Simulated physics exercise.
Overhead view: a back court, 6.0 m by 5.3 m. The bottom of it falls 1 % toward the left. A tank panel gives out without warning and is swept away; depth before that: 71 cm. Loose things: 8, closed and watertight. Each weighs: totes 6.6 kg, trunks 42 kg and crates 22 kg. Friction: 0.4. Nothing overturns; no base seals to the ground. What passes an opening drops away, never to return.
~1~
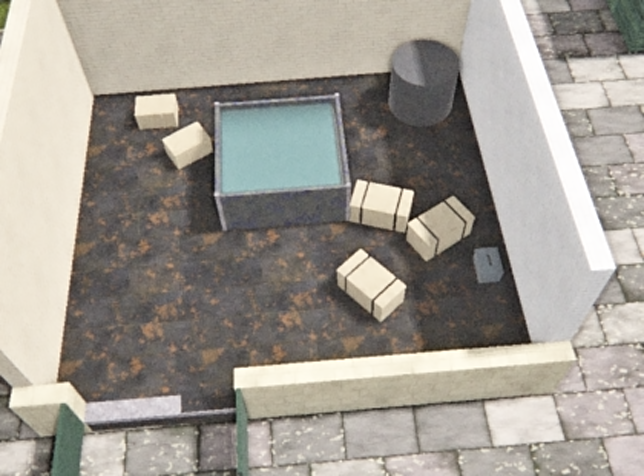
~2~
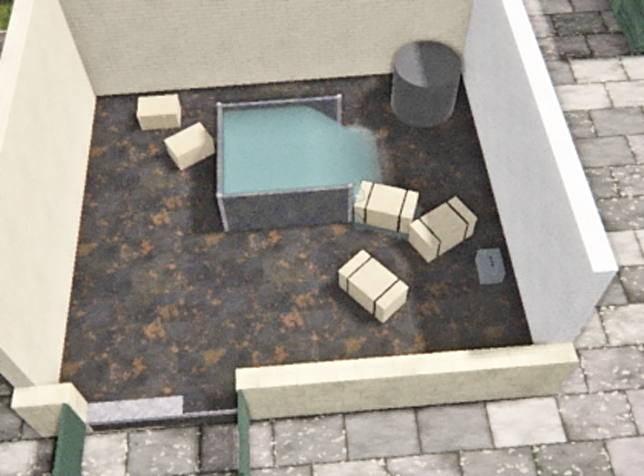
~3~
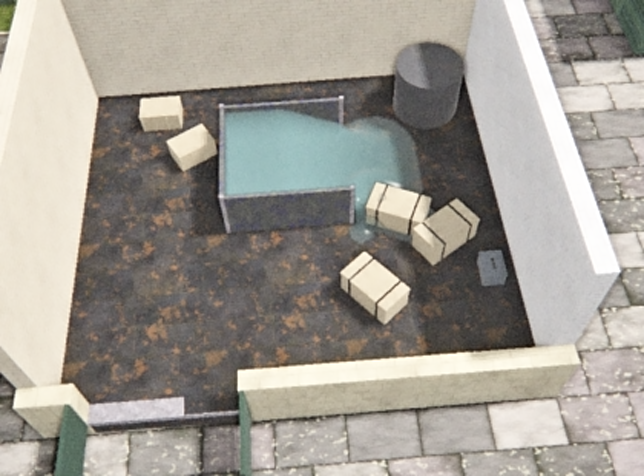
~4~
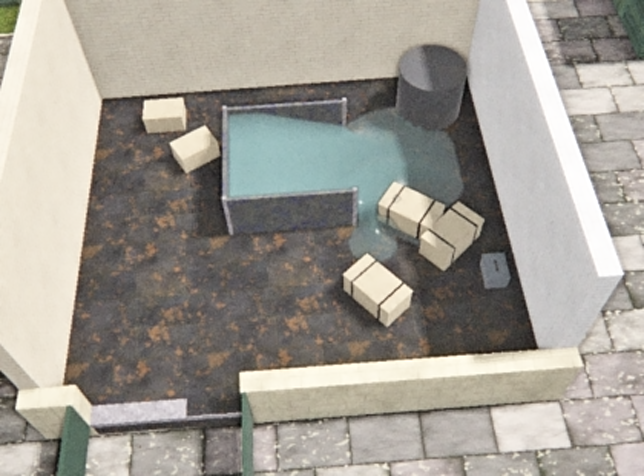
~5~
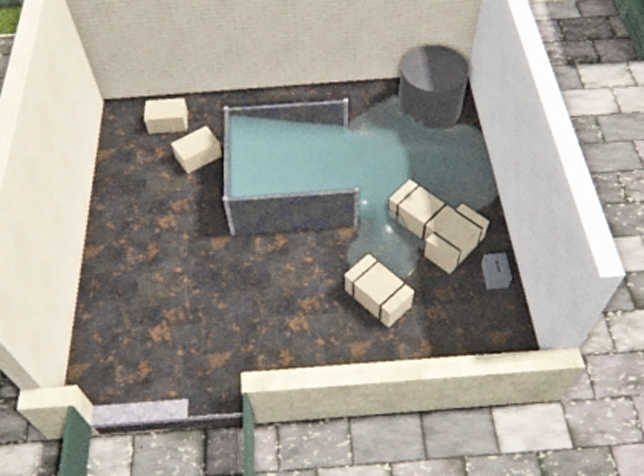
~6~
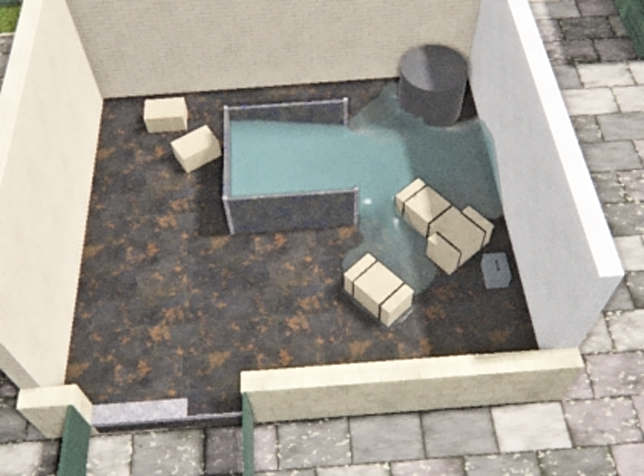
The footage shows a walled court where the right side of a water tank gives way and water spreads across the dark ground, pushing two strapped trunks slightly to the right while the pale crates at left stay put.
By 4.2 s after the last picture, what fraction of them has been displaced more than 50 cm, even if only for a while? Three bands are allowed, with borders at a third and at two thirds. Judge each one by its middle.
That would be two thirds or more of them.
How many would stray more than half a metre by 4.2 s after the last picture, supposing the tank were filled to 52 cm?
Then 6.
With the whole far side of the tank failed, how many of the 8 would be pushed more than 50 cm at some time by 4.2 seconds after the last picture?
You'd get 6 in that case.
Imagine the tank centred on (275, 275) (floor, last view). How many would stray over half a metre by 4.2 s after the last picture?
The count would be 6.
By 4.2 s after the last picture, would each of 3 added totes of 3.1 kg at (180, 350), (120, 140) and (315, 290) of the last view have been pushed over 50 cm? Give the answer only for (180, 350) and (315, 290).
In the order asked they come out beyond the limit, beyond the limit.
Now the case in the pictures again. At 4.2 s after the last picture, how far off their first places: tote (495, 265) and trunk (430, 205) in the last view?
Shifts in order: 350 cm; 200 cm.
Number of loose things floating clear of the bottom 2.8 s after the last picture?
At that instant the tally stands at 4.
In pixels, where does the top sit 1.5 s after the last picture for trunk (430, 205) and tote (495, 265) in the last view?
I'd say close to (496, 228) and close to (514, 347).
Then, 0.4 s after the last picture 1 of 8 are over 50 cm from their spots; 0 afloat.
Then, 1.5 s after the last picture 3 of 8 are over 50 cm from their spots; 2 afloat.
Then, 2.8 s after the last picture 5 of 8 are over 50 cm from their spots; 4 afloat.
Then, 4.2 s after the last picture 7 of 8 are over 50 cm from their spots, and 7 have been at some point; 4 afloat.
